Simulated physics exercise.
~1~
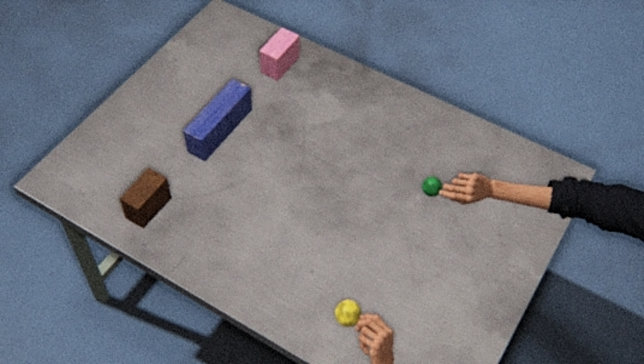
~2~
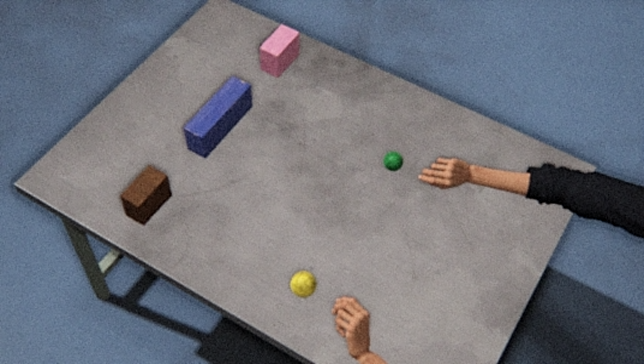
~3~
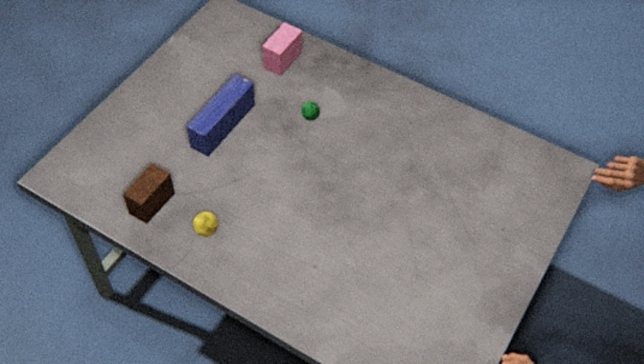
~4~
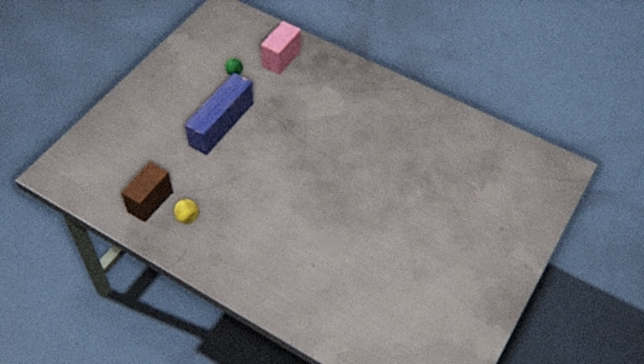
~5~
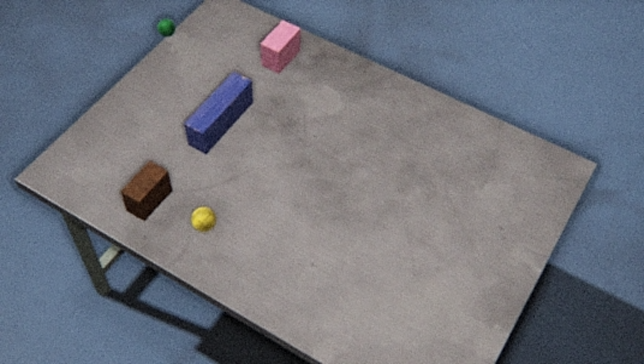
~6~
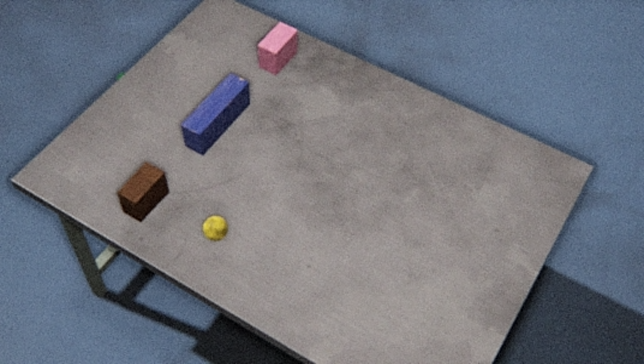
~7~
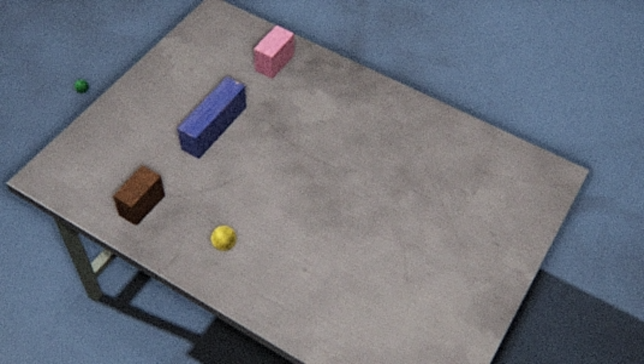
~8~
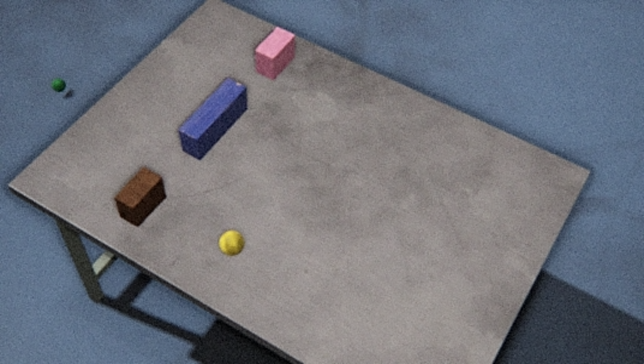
To begin with, two hands at the right side of a grey table release a green ball and a yellow ball toward a row of pink, blue and brown blocks. Both balls roll left and up as the hands draw back out of view. The green ball passes through the gap between the pink and blue blocks, while the yellow ball reaches the brown block and bounces off. The green ball carries on past the table's far edge and drops out of sight for a moment. It reappears beyond the table at the left, still moving left, as the yellow ball drifts slowly back right and down, with all three blocks still in place.
